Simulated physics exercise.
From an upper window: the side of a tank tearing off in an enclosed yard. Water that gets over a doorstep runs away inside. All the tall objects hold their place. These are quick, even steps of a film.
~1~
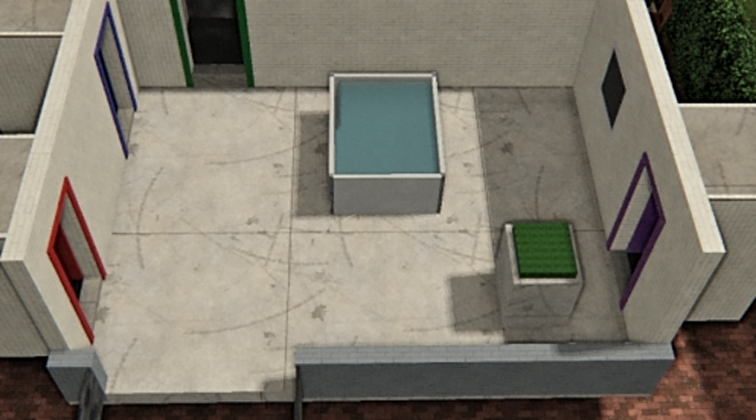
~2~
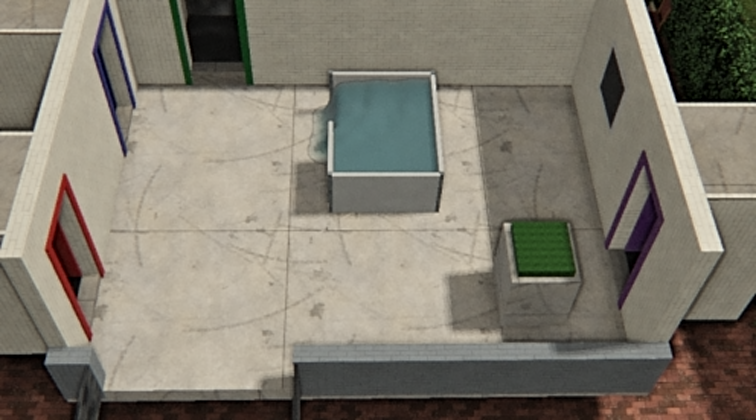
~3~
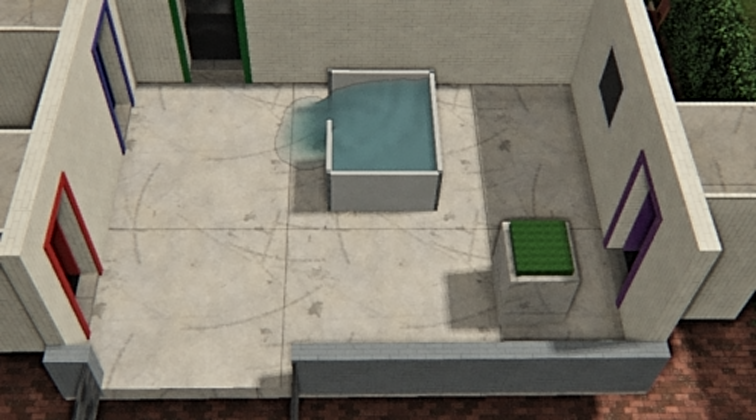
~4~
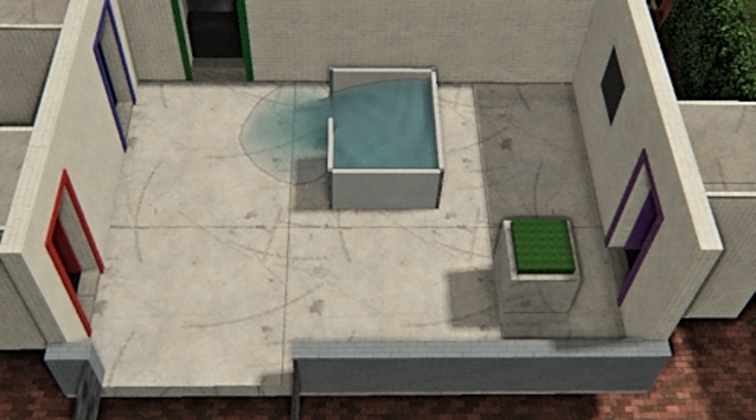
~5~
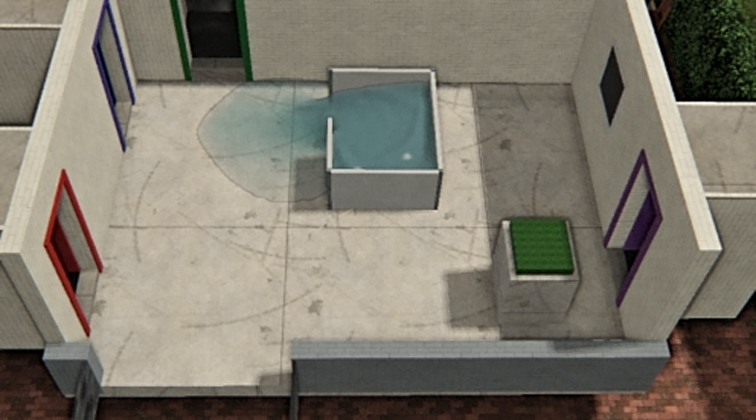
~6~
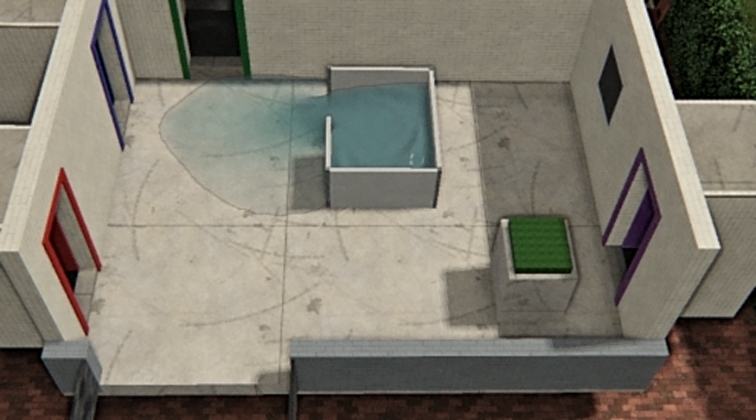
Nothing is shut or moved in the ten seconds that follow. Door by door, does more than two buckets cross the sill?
One by one: The blue door takes more than that; the red door stays under that; the purple door stays under that; the green door stays under that.
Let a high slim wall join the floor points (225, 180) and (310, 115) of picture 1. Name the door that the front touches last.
Last comes the purple door.
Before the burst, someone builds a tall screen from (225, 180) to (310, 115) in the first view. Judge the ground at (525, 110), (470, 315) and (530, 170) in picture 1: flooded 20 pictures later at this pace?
In turn: Under water, free of water, not flooded.
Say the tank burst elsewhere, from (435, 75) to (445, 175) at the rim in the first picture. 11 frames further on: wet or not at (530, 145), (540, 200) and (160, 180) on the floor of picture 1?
In turn: Covered, flooded, clear.
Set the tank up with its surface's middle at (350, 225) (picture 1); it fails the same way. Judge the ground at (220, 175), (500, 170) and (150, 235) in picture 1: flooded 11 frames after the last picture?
In turn: Flooded, dry, flooded.
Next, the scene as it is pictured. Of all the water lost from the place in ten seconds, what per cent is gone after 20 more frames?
Roughly 25 per cent.
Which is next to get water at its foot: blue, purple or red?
I say the one in blue.
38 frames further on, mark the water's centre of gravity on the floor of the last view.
Roughly at (254, 179).
A moment on, water covers 25 % of the floor; the blue door over two buckets in, the red door not reached, the purple door not reached, the green door wet at the sill, nothing in.
Next, water covers 30 % of the floor; the blue door far over two buckets in, the red door wet at the sill, nothing in, the purple door not reached, the green door wet at the sill, nothing in.
Then, water covers 40 % of the floor; the blue door far over two buckets in, the red door wet at the sill, nothing in, the purple door not reached, the green door wet at the sill, nothing in.
Later, water covers 50 % of the floor; the blue door far over two buckets in, the red door wet at the sill, nothing in, the purple door not reached, the green door wet at the sill, nothing in.
In the end, water covers 60 % of the floor; the blue door far over two buckets in, the red door wet at the sill, nothing in, the purple door not reached, the green door wet at the sill, nothing in.
